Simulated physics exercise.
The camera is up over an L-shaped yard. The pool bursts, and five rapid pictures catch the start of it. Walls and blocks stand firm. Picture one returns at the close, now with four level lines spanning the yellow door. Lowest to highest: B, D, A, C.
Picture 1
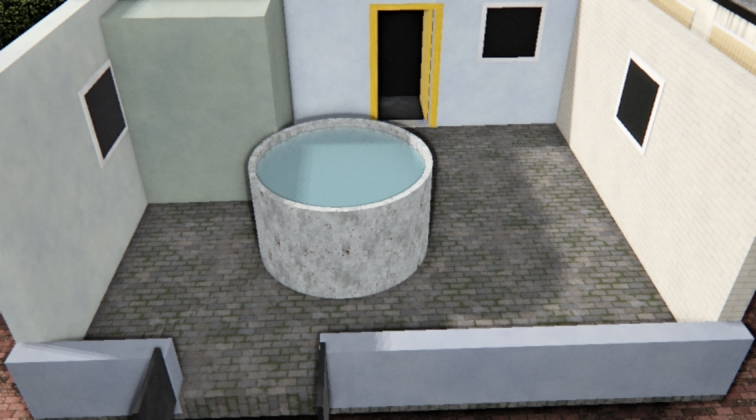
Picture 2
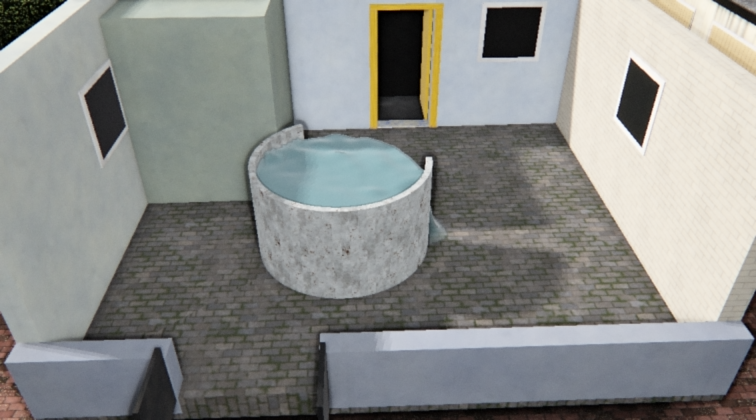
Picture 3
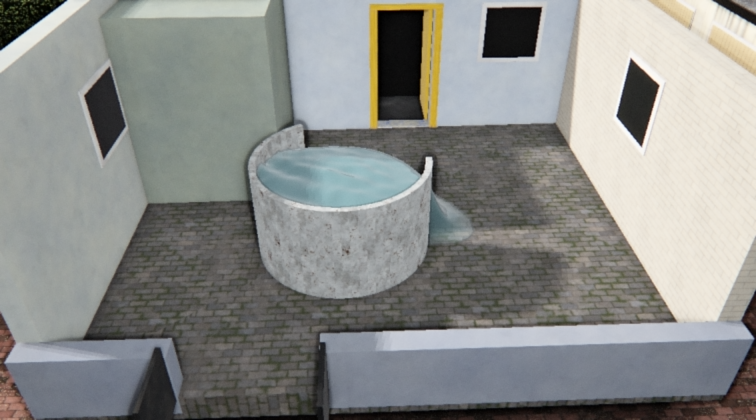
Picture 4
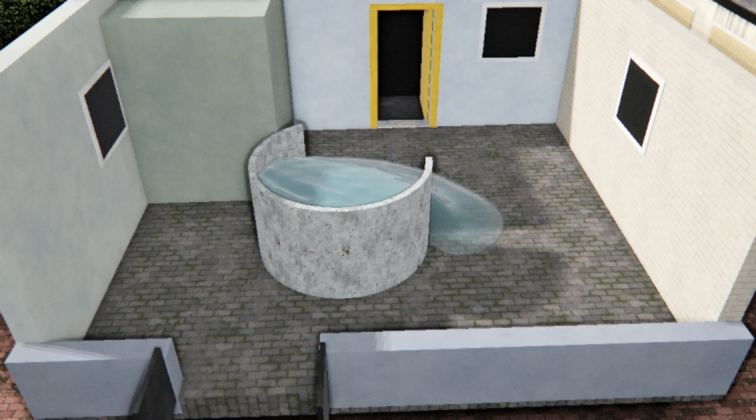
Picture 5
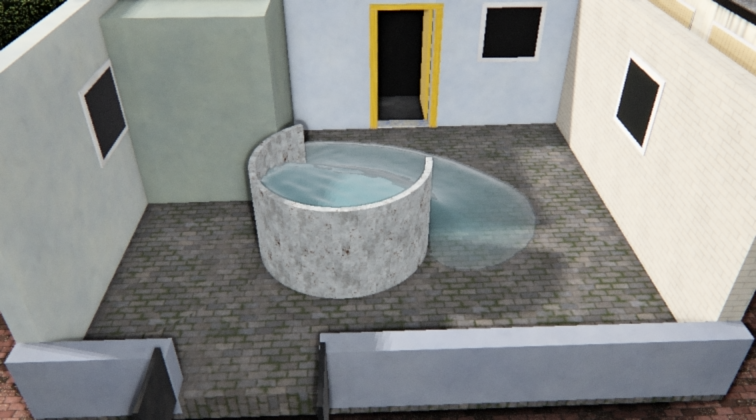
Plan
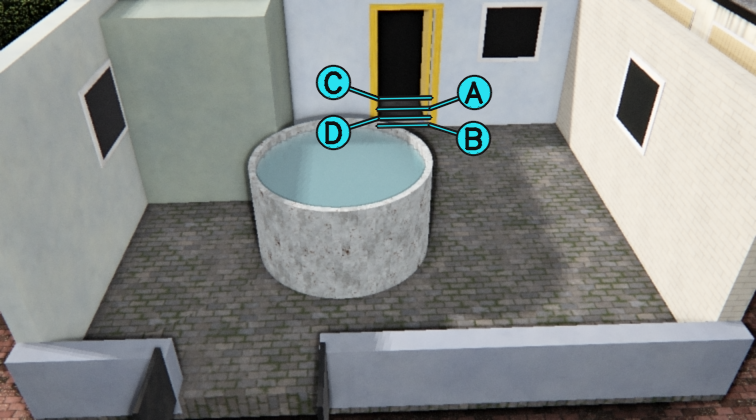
The back part of a round stone pool's wall vanished, and its still water rippled, then poured out through the gap and spread across the paved yard behind it and to the right.
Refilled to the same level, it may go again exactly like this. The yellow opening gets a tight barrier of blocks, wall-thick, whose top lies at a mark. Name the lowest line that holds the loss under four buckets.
Height C just does it.
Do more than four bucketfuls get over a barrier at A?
Yes.
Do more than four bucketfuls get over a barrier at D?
Yes.
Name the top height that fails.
Height A.
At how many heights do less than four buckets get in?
One.
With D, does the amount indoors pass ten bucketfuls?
Yes, it does.
On the marked copy, A at (404, 108); B at (403, 125); C at (404, 98); D at (404, 117); from the bottom up B, D, A, C.
For height A, about 9 bucketfuls get in.
For height B, dozens of bucketfuls pour in.
For height C, a splash gets over, under a bucket.
For height D, dozens of bucketfuls pour in.
